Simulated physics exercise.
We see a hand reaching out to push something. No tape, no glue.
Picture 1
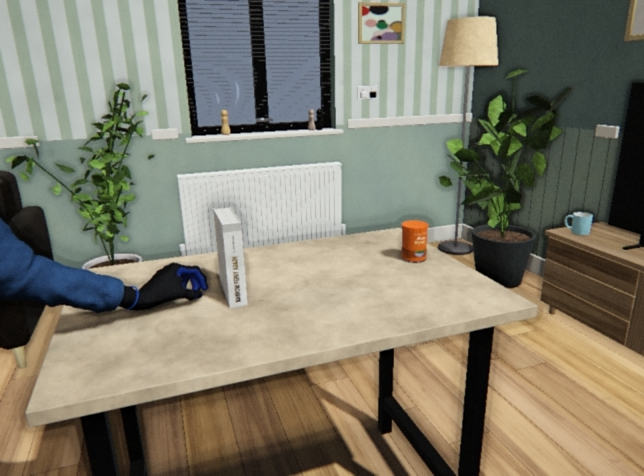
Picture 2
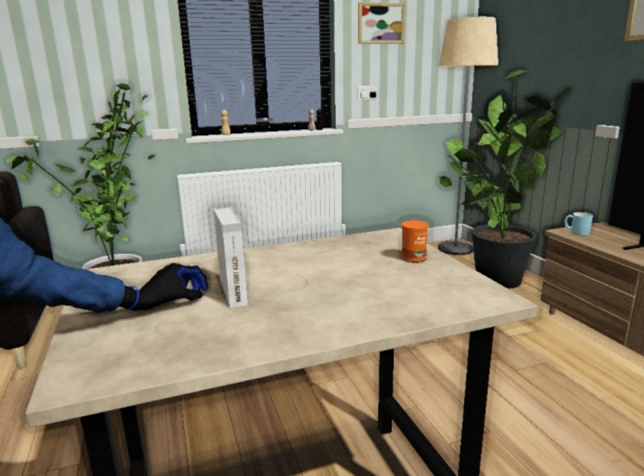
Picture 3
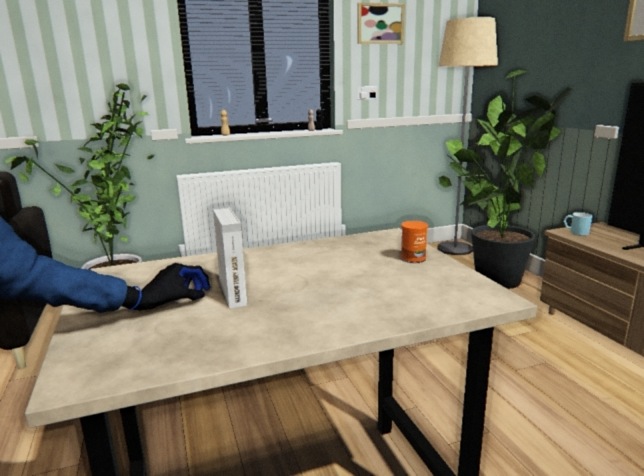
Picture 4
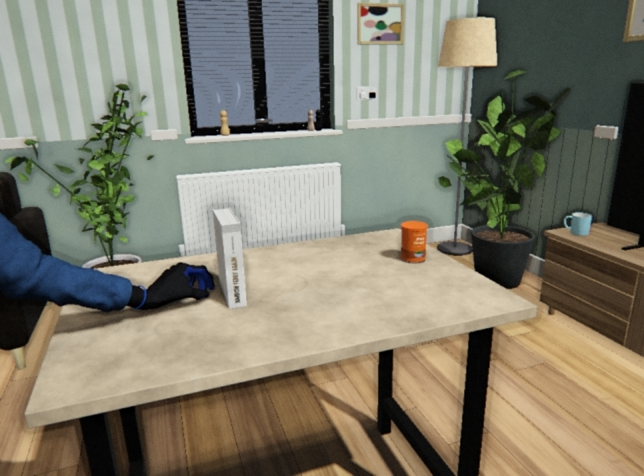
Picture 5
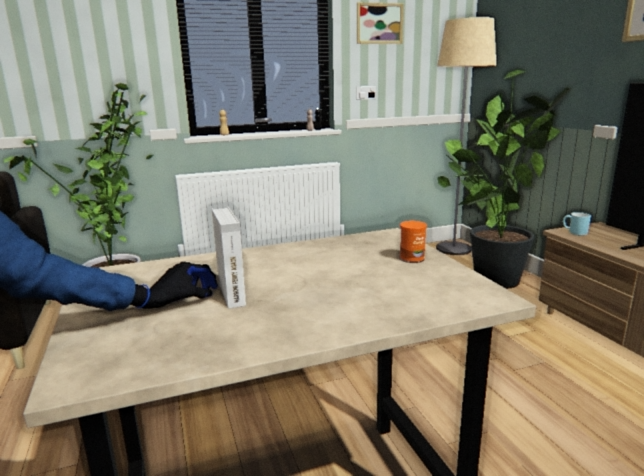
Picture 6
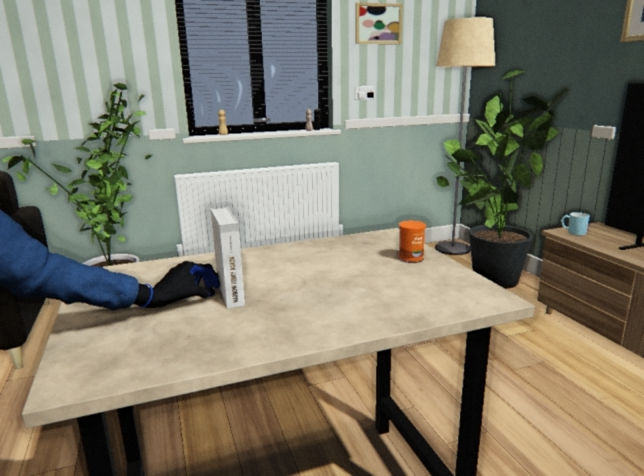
A gloved hand in a blue sleeve reached in from the left and crept slightly closer to a white book standing upright on a table, while the orange container to the right stayed still.
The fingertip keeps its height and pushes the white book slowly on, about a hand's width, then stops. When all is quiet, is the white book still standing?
The white book keeps standing.
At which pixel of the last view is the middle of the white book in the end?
Near (277, 249).
Then, 0.30 s on from there, white book shifted a little near (237, 254).
Then, 0.60 s on from there, white book shifted a little near (251, 252).
Then, 0.80 s on from there, white book shifted a little near (260, 251).
Then, 1.10 s on from there, white book shifted about its own width near (273, 249).
In the end, moved from the start, white book. At the end, from the last picture's camera, white book near (277, 249).
